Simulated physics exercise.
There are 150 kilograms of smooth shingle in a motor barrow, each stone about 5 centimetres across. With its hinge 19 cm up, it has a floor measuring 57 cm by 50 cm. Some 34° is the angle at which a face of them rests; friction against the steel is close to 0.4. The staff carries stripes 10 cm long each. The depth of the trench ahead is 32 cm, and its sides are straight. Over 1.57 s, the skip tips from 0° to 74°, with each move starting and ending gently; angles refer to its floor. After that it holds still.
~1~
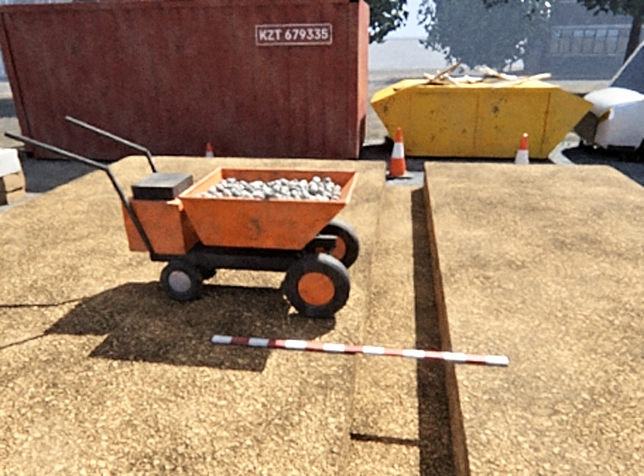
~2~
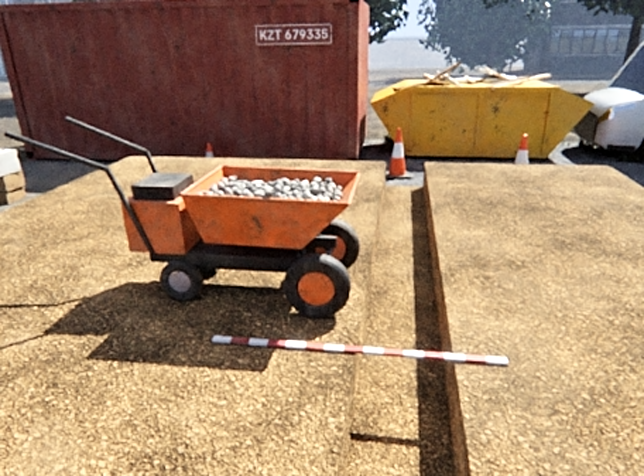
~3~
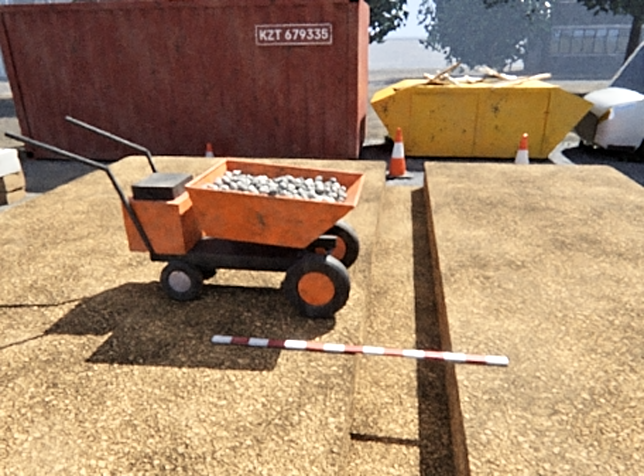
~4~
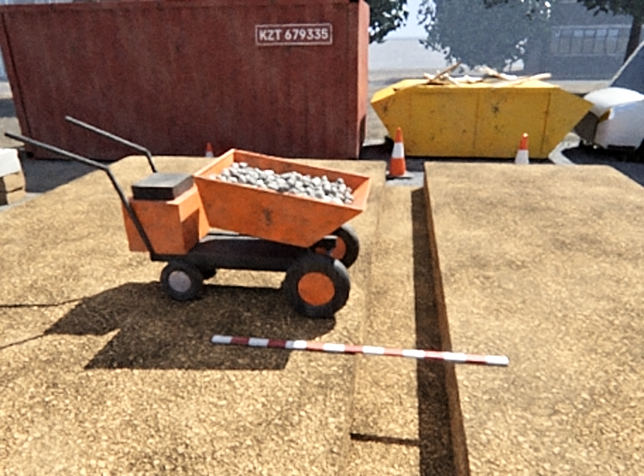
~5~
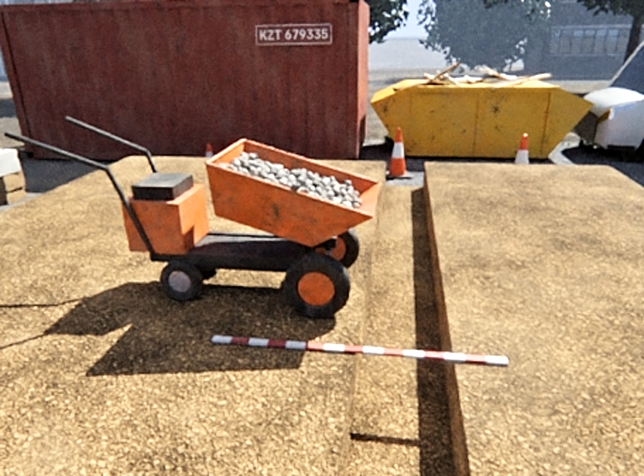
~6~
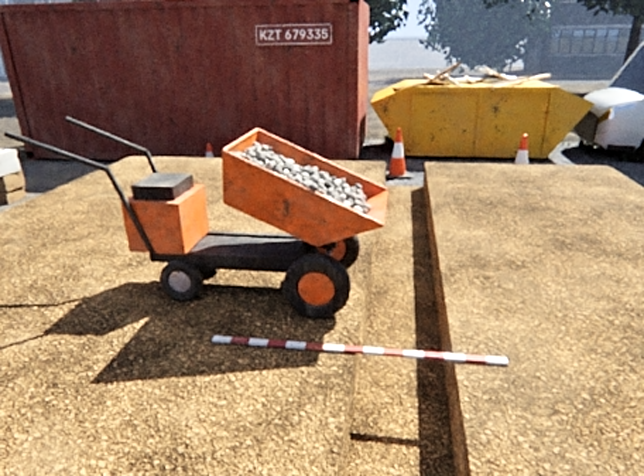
At first, an orange dumper loaded with grey stones sits level beside a trench, with a red and white striped staff lying on the ground in front. Its skip then begins tilting slowly forward to the right, and its rear rises steadily into a clear slope while the stones stay inside.
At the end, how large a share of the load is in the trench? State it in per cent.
A share of about 50 per cent.
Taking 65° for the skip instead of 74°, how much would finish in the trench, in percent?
Share in trench: Approx. 55%.
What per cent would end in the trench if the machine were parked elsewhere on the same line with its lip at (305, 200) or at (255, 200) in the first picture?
Roughly 100 percent for the first, and 85 percent for the second.
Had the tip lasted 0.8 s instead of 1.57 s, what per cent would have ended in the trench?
It would be near 40 per cent.
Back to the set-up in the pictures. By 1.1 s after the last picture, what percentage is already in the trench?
Something like 35 in a hundred.
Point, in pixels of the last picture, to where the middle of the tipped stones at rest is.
Middle at around (440, 321), I'd say.
Then, 0.6 s after the last picture the floor is at 63°, 96 % in the skip, 4 % in the trench; the foremost stones are at (439, 277).
Then, 1.1 s after the last picture the floor is at 74°, 25 % in the skip, 34 % in the trench, 41 % past the trench; the foremost stones are at (553, 303).
Then, 1.4 s after the last picture the floor is at 74°, 4 % in the skip, 45 % in the trench, 51 % past the trench; the foremost stones are at (608, 304).
Then, 3.4 s after the last picture the floor is at 74°, 0 % in the skip, 50 % in the trench, 50 % past the trench; the foremost stones are at (621, 296).
